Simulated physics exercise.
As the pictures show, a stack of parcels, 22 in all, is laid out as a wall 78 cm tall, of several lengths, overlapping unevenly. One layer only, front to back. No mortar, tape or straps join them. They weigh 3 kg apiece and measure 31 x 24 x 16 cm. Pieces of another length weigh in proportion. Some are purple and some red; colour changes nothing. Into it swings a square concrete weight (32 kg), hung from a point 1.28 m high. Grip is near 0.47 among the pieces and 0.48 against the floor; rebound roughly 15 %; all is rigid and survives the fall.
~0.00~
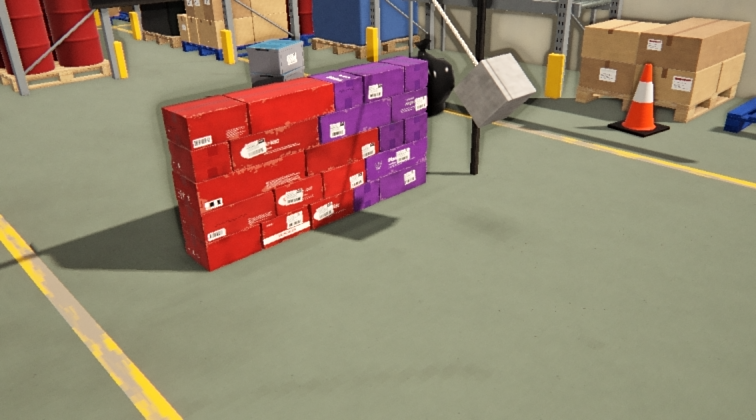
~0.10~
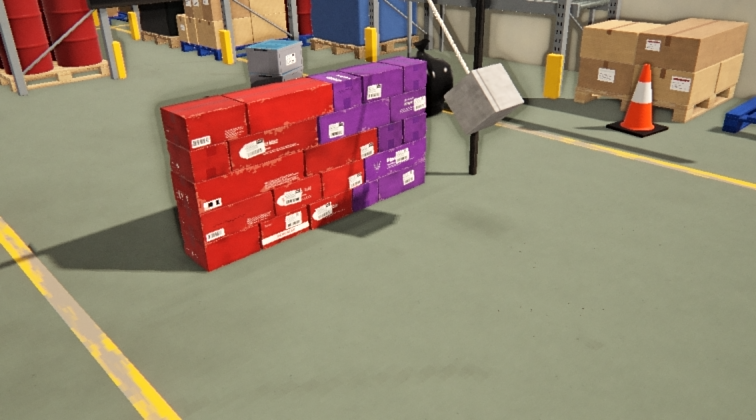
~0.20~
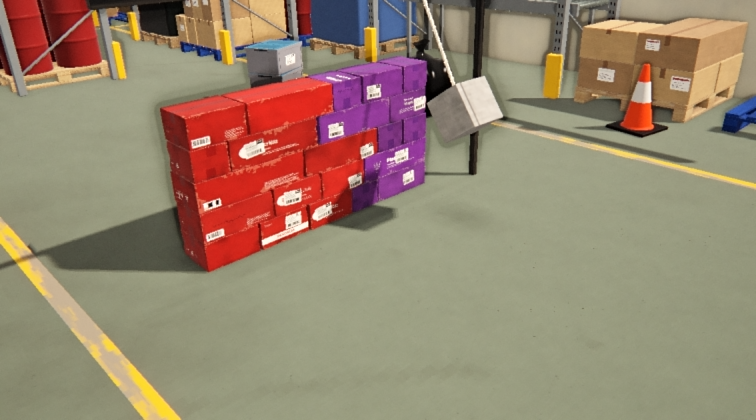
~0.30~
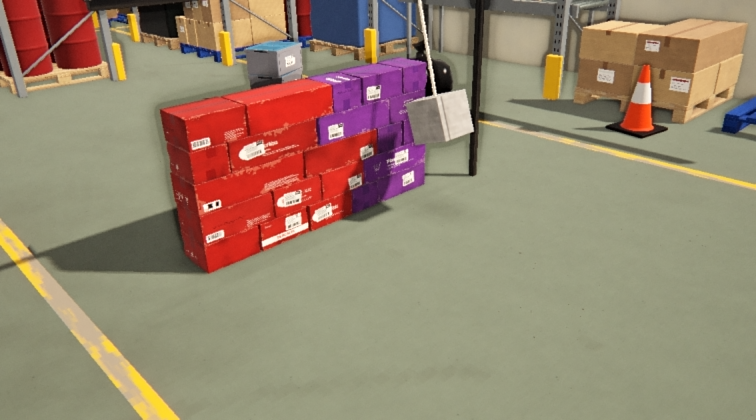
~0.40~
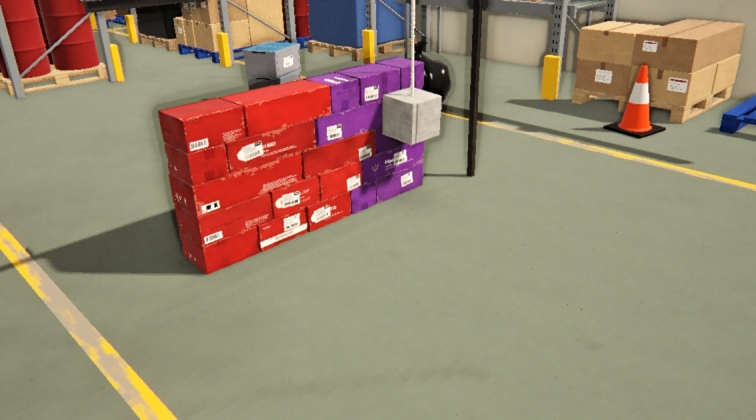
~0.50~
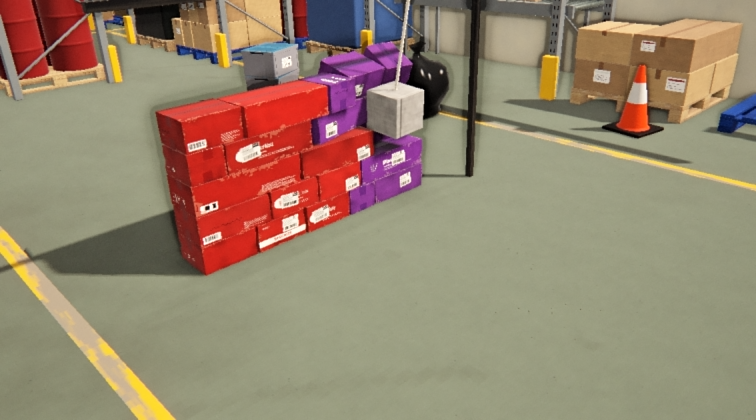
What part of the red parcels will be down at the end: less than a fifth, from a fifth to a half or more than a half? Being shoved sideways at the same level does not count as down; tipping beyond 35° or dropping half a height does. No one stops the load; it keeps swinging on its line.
The part is under a fifth.
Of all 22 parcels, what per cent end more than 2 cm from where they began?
It is 35 per cent.
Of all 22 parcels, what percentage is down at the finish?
Near 35 per cent.
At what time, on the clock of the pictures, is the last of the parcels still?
Near 2.0 s.
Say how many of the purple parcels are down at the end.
By colour: Purple 7.
Around 0.60 s, line 18° past plumb; none of the 12 red parcels down (0 of 22 in all colours); top red parcel unmoved; top purple parcel displaced 7 cm.
Around 0.80 s, line 25° past plumb; none of the 12 red parcels down (5 of 22 in all colours); top red parcel tipped 7°; top purple parcel tipped 24°.
Around 1.12 s, line 12° past plumb; none of the 12 red parcels down (7 of 22 in all colours); top red parcel tipped 3°; top purple parcel tipped 38°, 25 cm lower.
Around 1.48 s, line 18° before plumb; 1 of the 12 red parcels down (8 of 22 in all colours); top red parcel on its side; top purple parcel upside down.
Finally (2.2 s), line 5° past plumb; 1 of the 12 red parcels down (8 of 22 in all colours); top red parcel on its side; top purple parcel upside down. That is 8 per cent. Seen by the last camera, middles, top red parcel near (230, 197), top purple parcel near (193, 165).
